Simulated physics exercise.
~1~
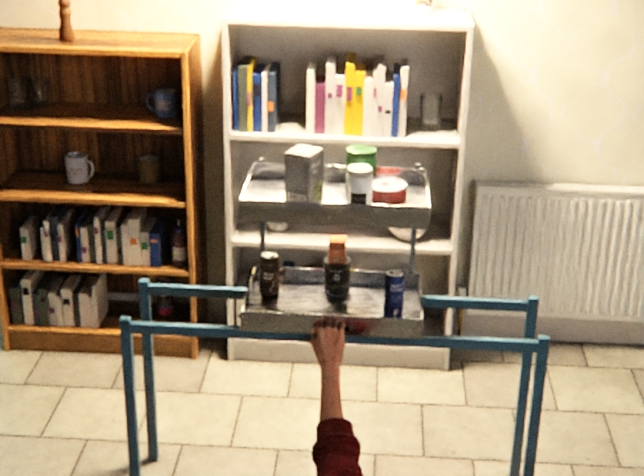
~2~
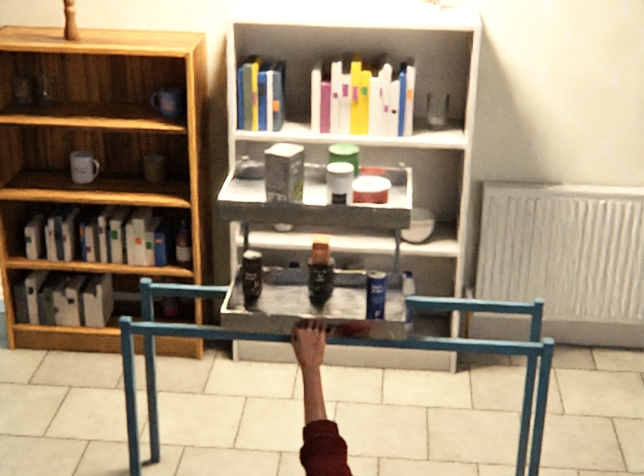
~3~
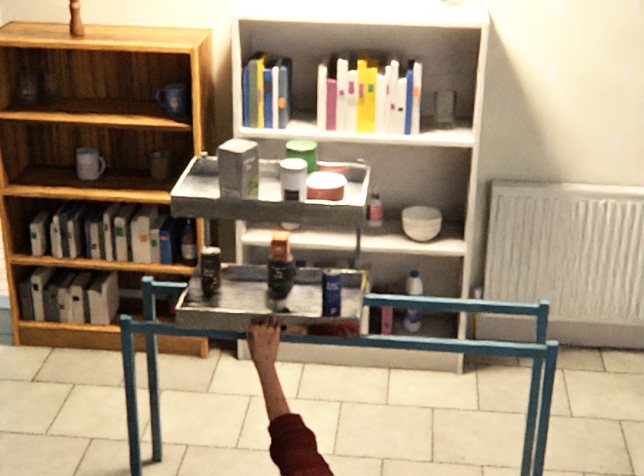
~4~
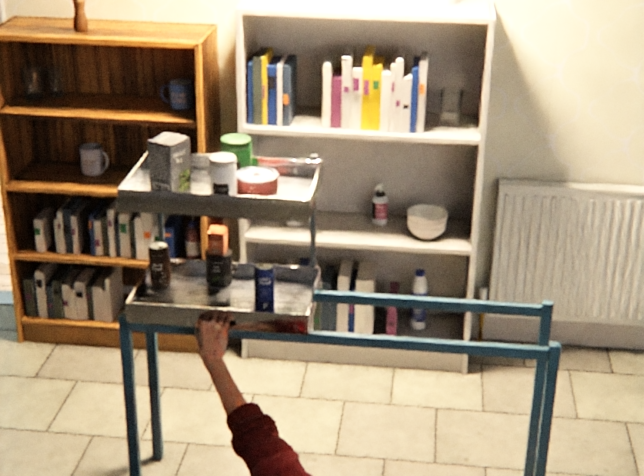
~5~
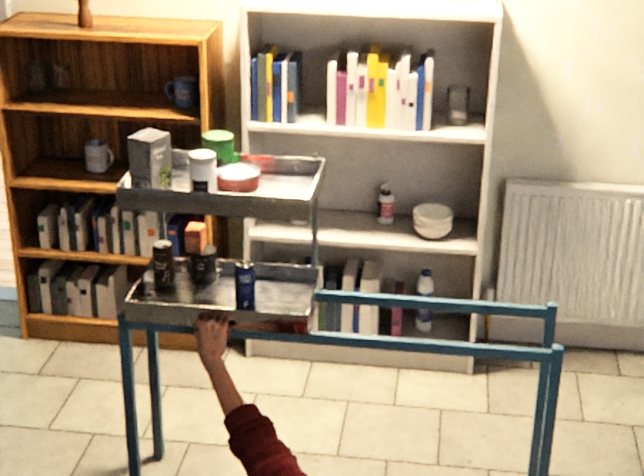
In a room with two bookcases and a radiator, a hand pulls a two-tiered metal tray of cans, jars and cartons leftward along blue rails until it stops at the left end, where several items have shifted on it but remain upright.
